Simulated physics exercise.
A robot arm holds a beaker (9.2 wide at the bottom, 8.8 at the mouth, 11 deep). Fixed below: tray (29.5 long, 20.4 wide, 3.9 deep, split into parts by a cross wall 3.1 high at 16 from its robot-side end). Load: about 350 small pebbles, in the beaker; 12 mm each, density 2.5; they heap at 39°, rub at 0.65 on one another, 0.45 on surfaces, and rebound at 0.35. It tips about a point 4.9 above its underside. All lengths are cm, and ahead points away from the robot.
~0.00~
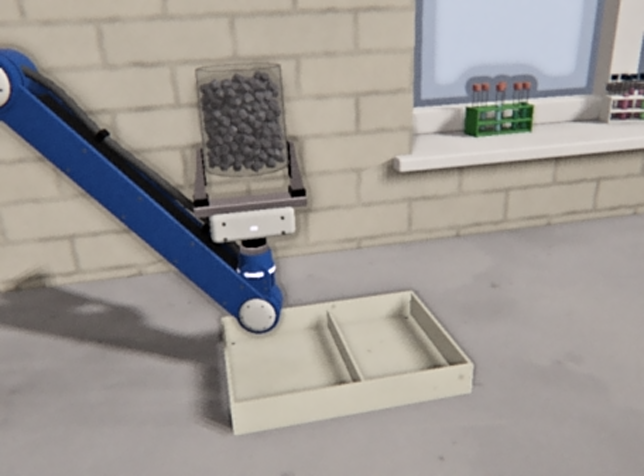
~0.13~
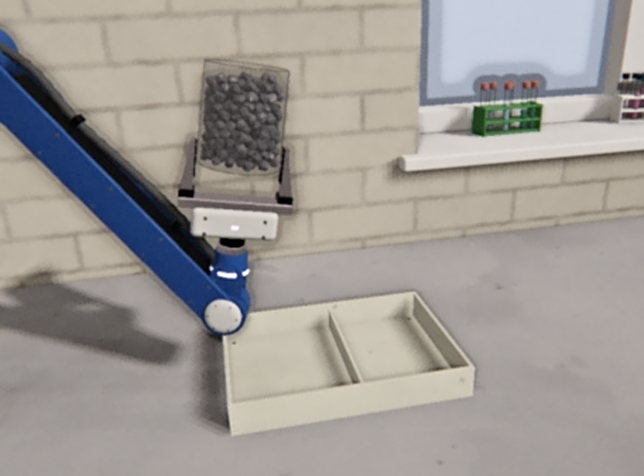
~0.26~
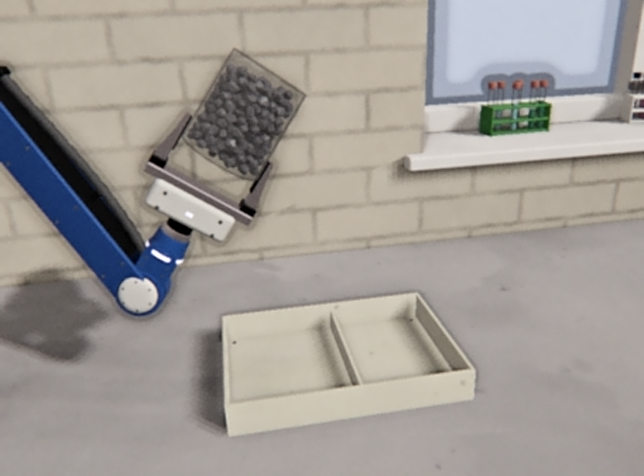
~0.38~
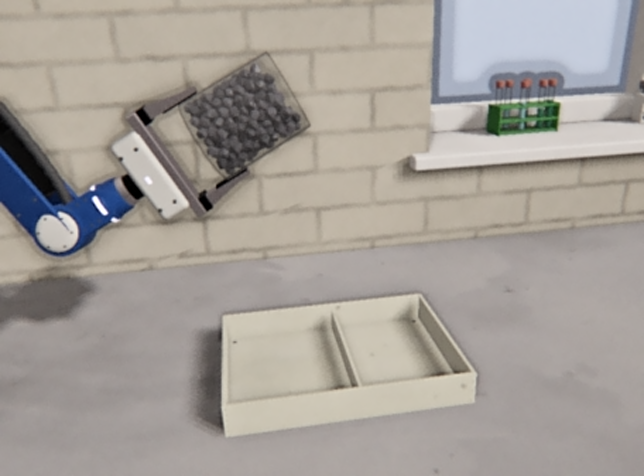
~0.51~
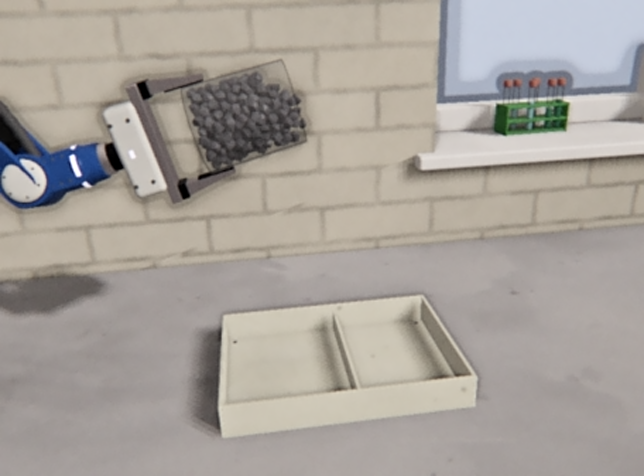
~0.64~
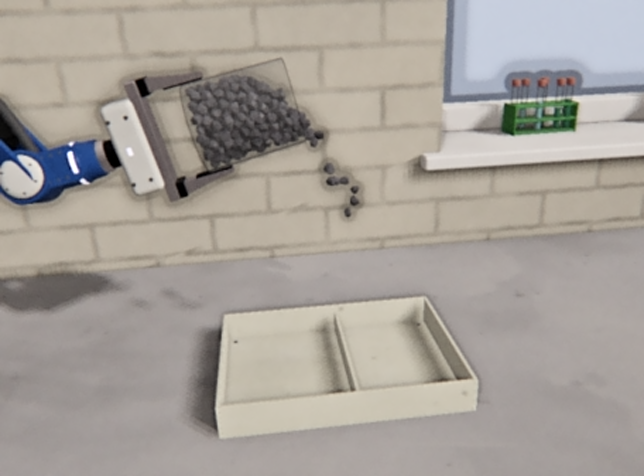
At first, a blue robot arm holds a clear beaker of dark pebbles upright above and behind a pale, divided tray. The arm draws back to the left as it tips the beaker steeply to the right, and the pebbles shift toward its mouth. Finally, a few pebbles tumble out over the rim.
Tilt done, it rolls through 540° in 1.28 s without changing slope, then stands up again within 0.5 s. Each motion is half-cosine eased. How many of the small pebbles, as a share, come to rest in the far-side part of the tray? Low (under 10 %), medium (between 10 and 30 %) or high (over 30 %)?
Answer: Medium; between 10 and 30 % of the small pebbles finish in the far-side part of the tray.
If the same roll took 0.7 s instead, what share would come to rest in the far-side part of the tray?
Then about 5 per cent.
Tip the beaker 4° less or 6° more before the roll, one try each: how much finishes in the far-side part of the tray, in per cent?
About 15 and 20 per cent.
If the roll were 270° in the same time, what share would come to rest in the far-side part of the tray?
In that case some 15 per cent.
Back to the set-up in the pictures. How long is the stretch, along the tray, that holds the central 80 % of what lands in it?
Roughly 14 cm.
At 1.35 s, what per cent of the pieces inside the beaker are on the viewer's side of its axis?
Roughly 40 per cent.
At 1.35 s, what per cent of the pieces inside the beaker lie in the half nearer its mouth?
Some 40 per cent.
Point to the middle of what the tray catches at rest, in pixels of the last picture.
Near (386, 351).
After 1.35 s, tipped 77°, highest piece 39 above the table; 314 in the beaker, 24 in the far-side part, 6 in the robot-side part, 6 in flight or on a rim.
After 2.06 s, tipped 62°, highest piece 38 above the table; 280 in the beaker, 52 in the far-side part, 9 in the robot-side part, 3 on the table or floor, 6 in flight or on a rim.
After 2.62 s, upright, highest piece 39 above the table; 279 in the beaker, 58 in the far-side part, 10 in the robot-side part, 3 on the table or floor.
After 3.32 s, upright, highest piece 39 above the table; 279 in the beaker, 58 in the far-side part, 10 in the robot-side part, 3 on the table or floor.
At rest, 279 in the beaker, 58 in the far-side part, 10 in the robot-side part, 3 on the table or floor. That is 17 % in the far-side part of the tray.
